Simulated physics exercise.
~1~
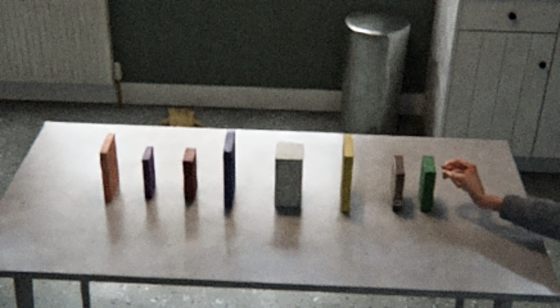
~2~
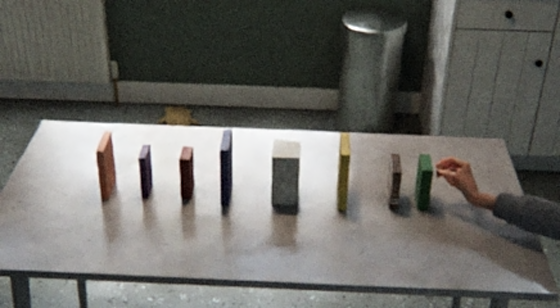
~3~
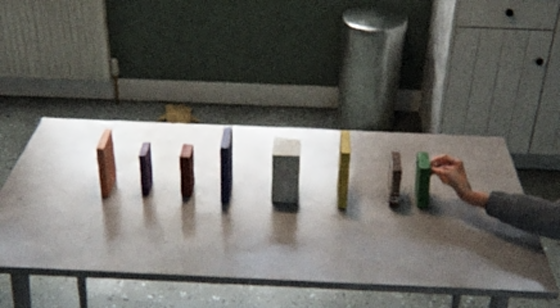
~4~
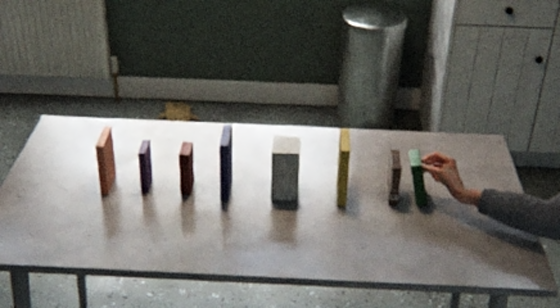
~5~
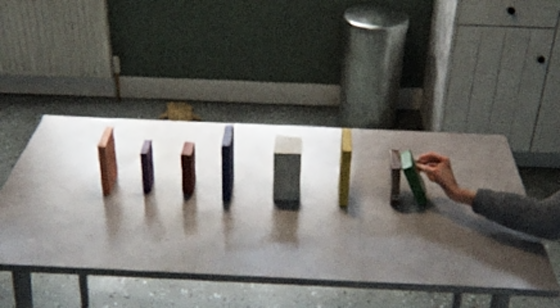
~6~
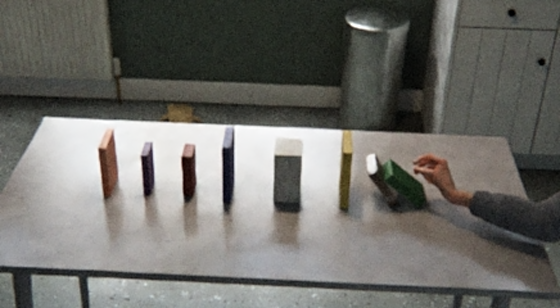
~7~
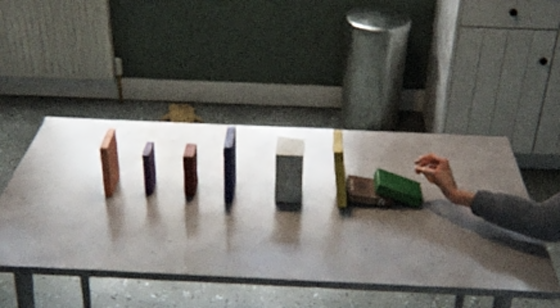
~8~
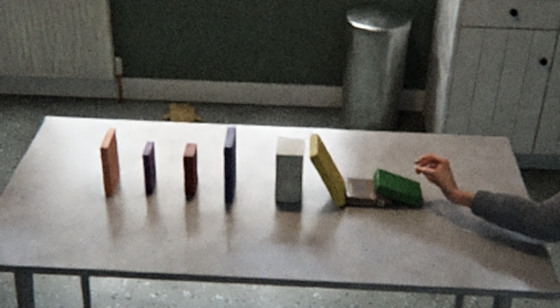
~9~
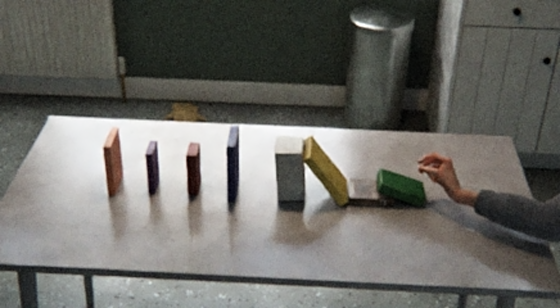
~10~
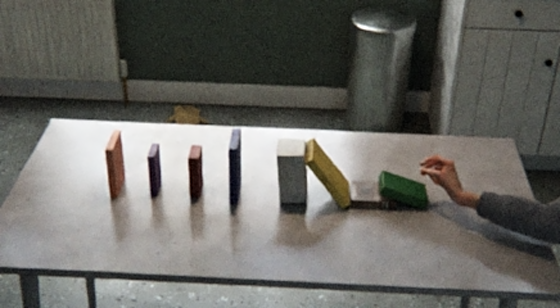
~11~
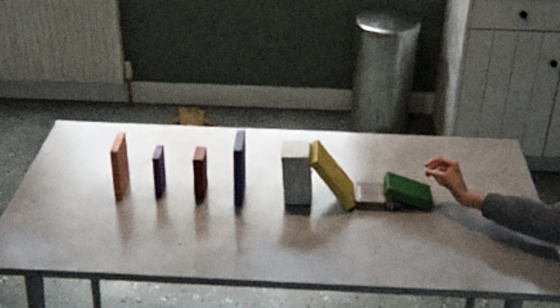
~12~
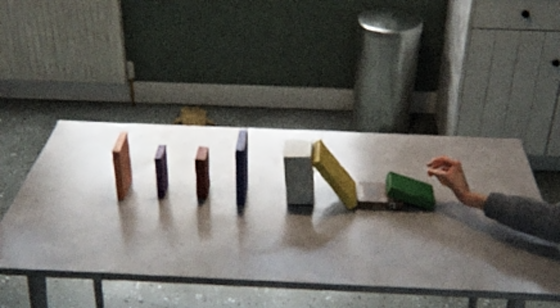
On a table in a room with a metal bin, a hand tips the green block at the right end of a row leftward, toppling the brown packet and then the yellow block, which comes to rest leaning against the upright white block while the four blocks beyond stay standing.
